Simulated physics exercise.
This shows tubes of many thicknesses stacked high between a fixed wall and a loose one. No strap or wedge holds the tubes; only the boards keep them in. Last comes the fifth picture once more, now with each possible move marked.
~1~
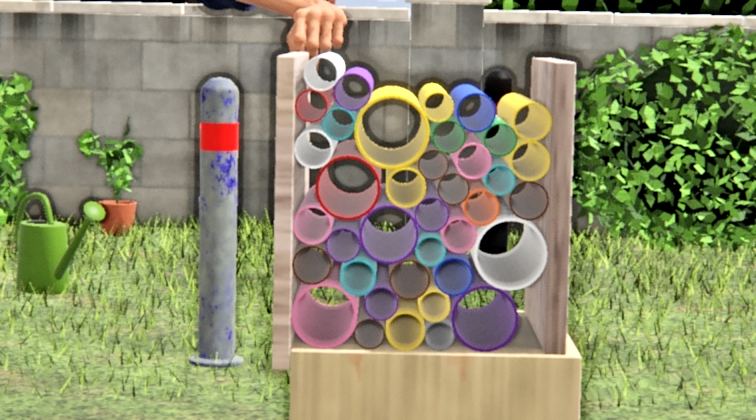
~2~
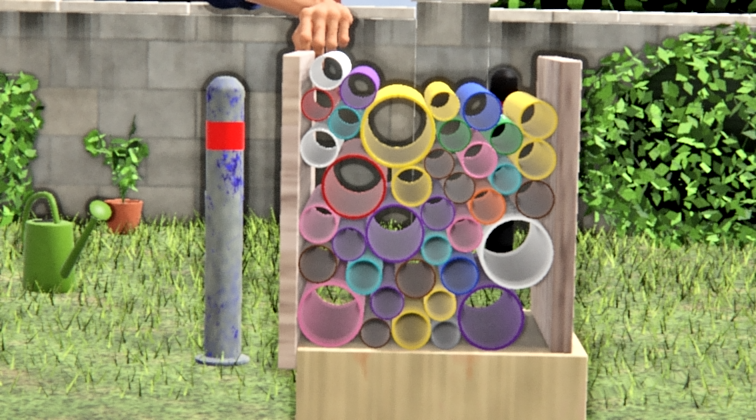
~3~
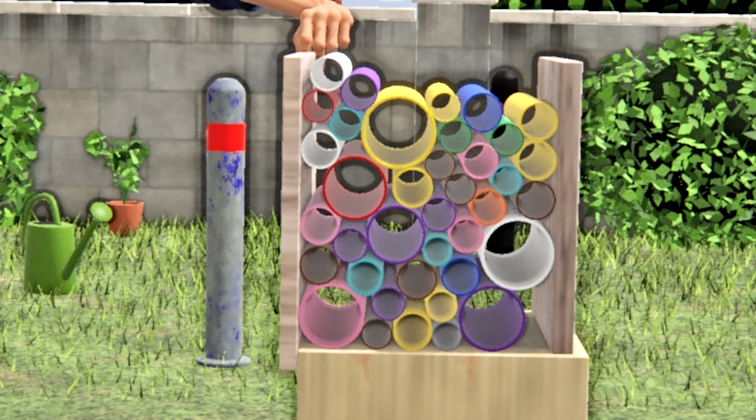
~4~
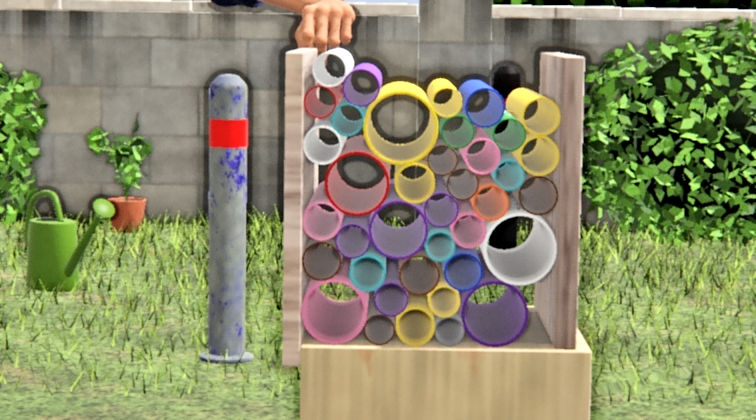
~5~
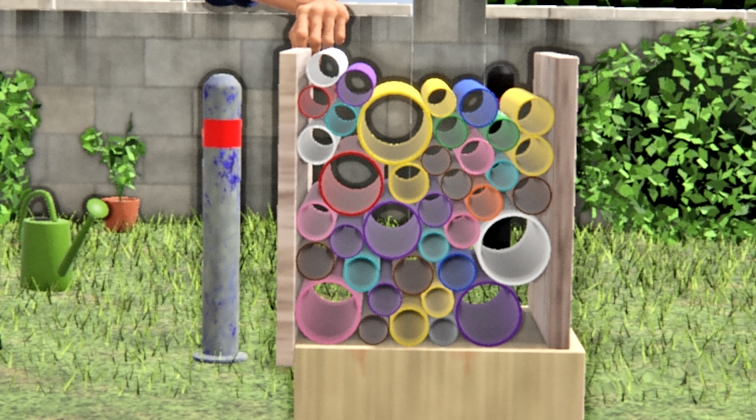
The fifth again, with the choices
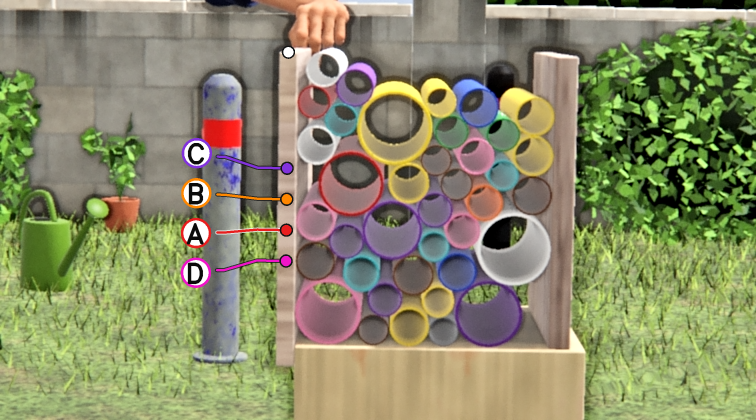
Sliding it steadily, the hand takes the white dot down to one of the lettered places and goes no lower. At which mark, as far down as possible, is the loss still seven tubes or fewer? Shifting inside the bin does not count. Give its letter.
The answer is mark A.
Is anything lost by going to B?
Yes.
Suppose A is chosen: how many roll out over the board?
It comes to five.
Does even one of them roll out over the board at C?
Yes, at C.
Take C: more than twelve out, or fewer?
It loses fewer than twelve.
On the marked copy, A at (286, 230); B at (287, 199); C at (287, 168); D at (286, 261); the white dot at (288, 52).
Taking A. A third of the way, top of the board (297, 130).
Two thirds of the way, top of the board (296, 215).
When it is over, top of the board (296, 229), five out over the board.
As for the rest, B about four out over the board; C two out over the board; D more than seven out over the board.
